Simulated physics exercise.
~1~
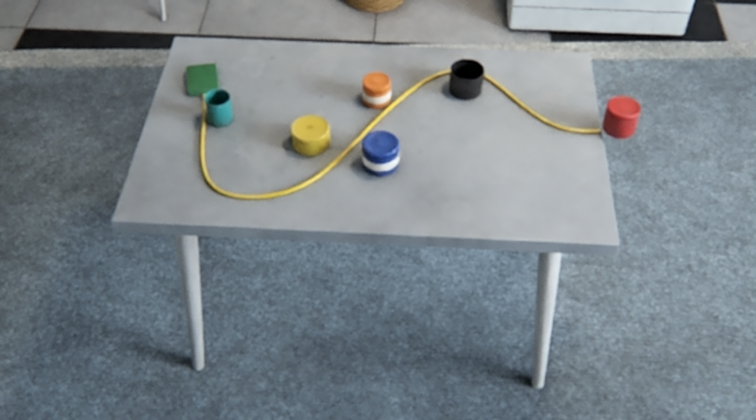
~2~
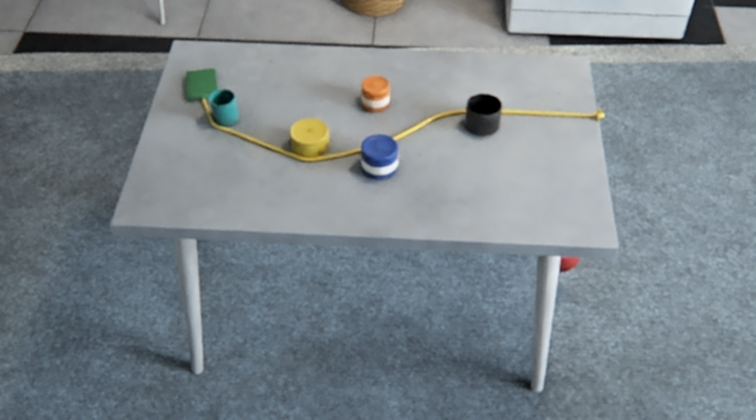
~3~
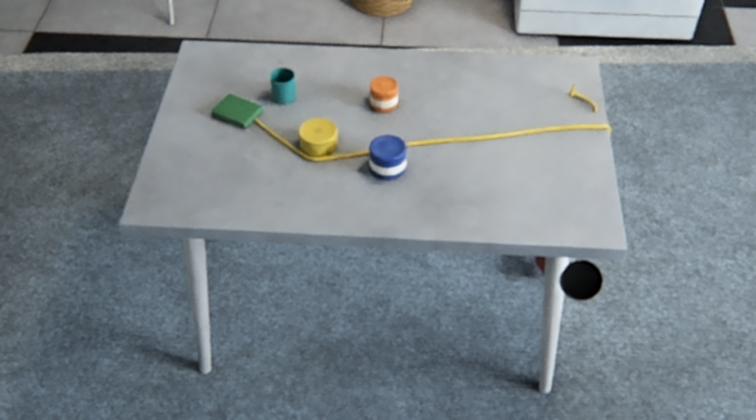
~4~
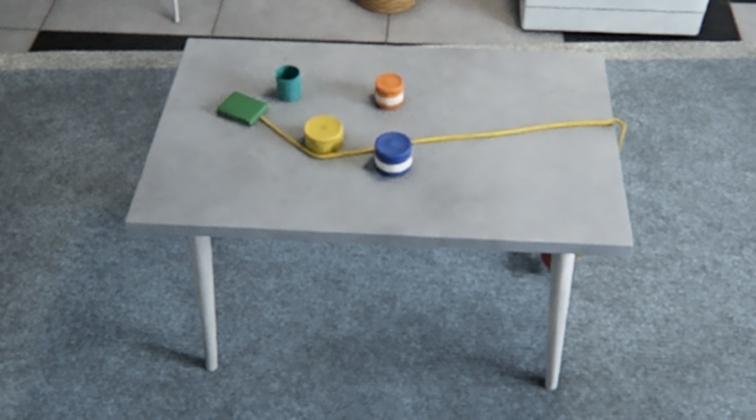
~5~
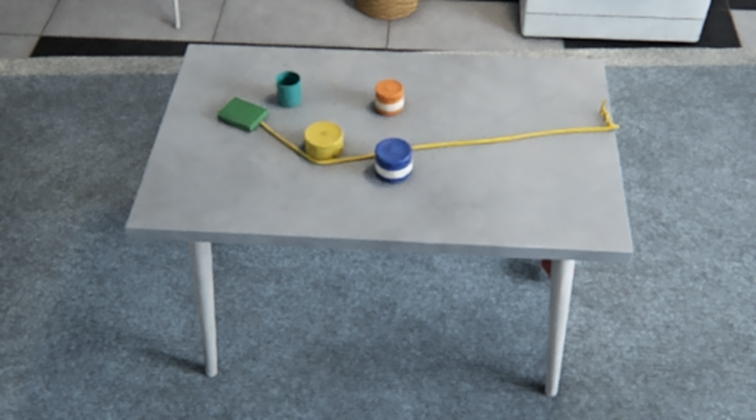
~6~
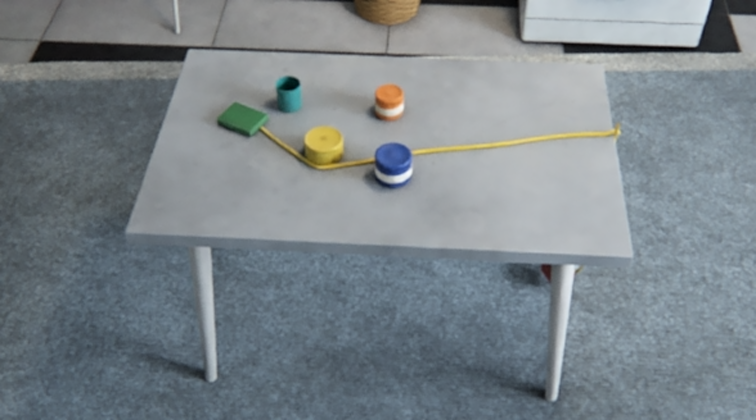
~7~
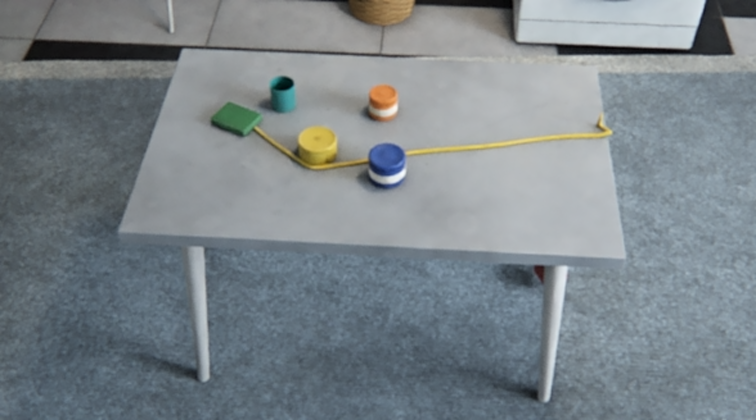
A red cylinder dropped off the right side of the gray table, pulling the yellow cord straighter, and a black cup followed it over the edge. The green block and teal cup shifted right, but stayed on the table with the yellow, blue and orange containers.
